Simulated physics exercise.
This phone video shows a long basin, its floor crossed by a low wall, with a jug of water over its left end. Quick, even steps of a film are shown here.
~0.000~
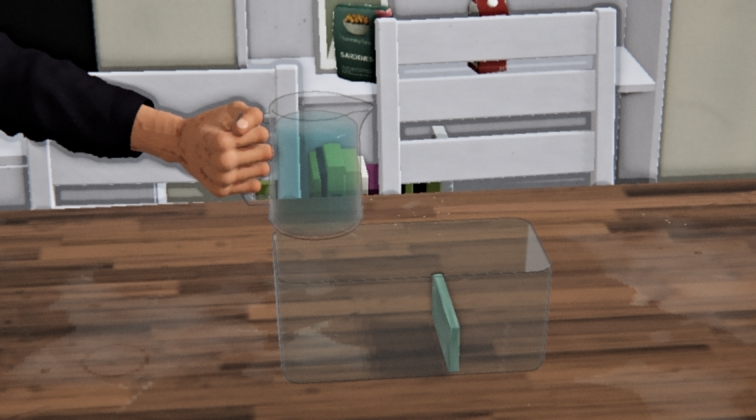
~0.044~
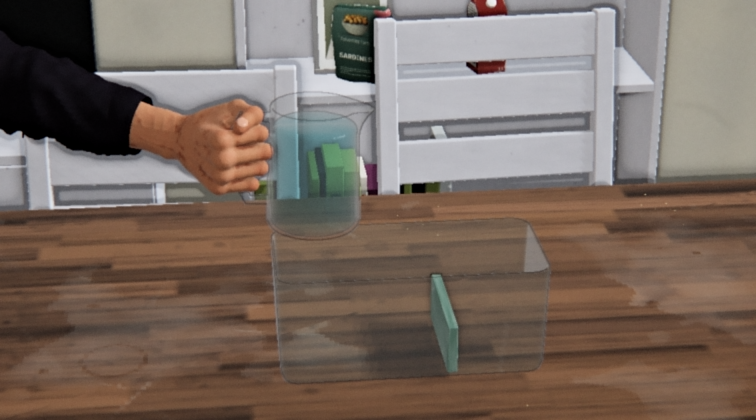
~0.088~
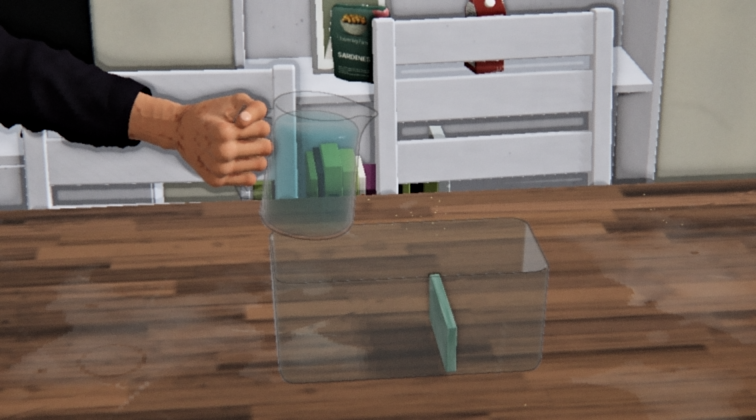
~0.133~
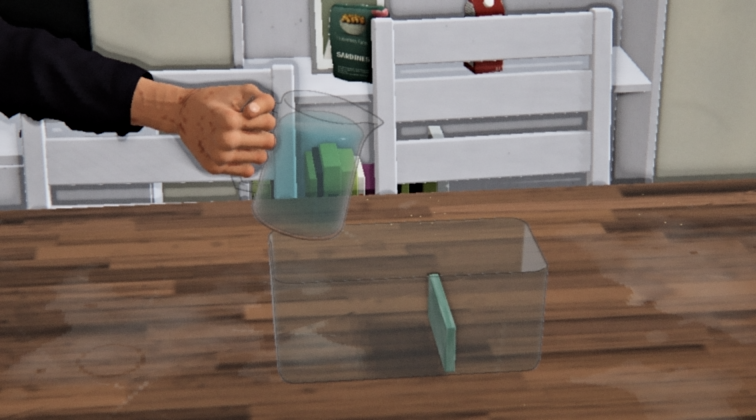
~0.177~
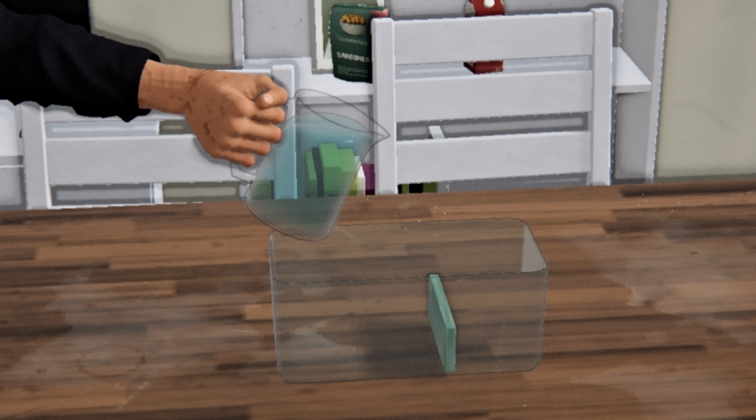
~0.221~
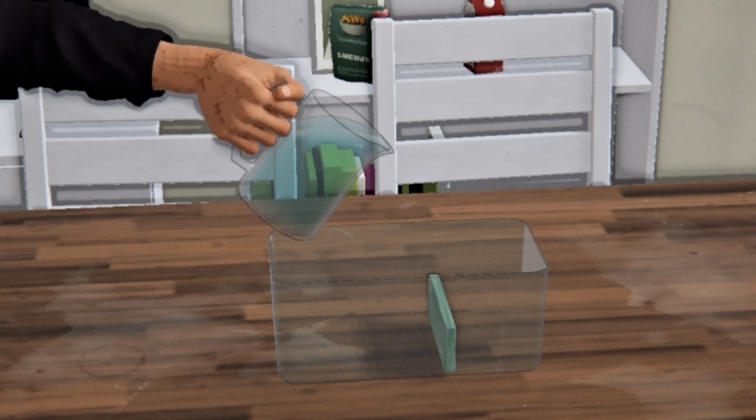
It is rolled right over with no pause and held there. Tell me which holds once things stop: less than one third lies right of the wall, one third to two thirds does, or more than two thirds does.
I reckon what ends right of the wall does not reach a third.
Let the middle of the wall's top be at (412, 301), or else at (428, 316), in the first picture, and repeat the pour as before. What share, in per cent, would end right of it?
Respectively 70 and 50 per cent, approximately.
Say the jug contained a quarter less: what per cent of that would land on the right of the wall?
Some 5 parts in a hundred.
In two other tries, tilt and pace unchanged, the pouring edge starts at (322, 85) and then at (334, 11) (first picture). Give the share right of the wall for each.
First try: 5 percent; second try: 5 percent.
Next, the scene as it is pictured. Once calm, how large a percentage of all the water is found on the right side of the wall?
Near 15 in a hundred.
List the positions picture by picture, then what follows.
It leans 0°; its right rim is at (375, 105); the water meets the walls at (272, 123) and (358, 121); the long basin's rim runs from (275, 257) to (540, 245); the wall's top is at (446, 301), in the first frame.
It leans 2°; its right rim is at (375, 107); the water meets the walls at (272, 123) and (358, 122), in the second frame.
It leans 7°; its right rim is at (378, 112); the water meets the walls at (273, 123) and (359, 123), in the third frame.
It leans 15°; its right rim is at (384, 121); the water meets the walls at (273, 136) and (365, 126), in the fourth frame.
It leans 25°; its right rim is at (391, 134); the water meets the walls at (266, 155) and (374, 131), in the fifth frame.
It leans 37°; its right rim is at (395, 150); the water meets the walls at (260, 158) and (385, 137), in the sixth frame.
A moment on, the jug is tipped right over and 61 per cent is still to pour, 13 is left of the wall and 9 right of it.
Next, the jug is tipped right over and 17 per cent is still to pour, 61 is left of the wall and 11 right of it.
Then the jug is tipped right over and 3 per cent is still to pour, 77 is left of the wall and 13 right of it.
Later the jug is tipped right over and 0 per cent is still to pour, 82 is left of the wall and 14 right of it.
In the end 82 per cent lies left of the wall, 14 right of it and 4 outside.
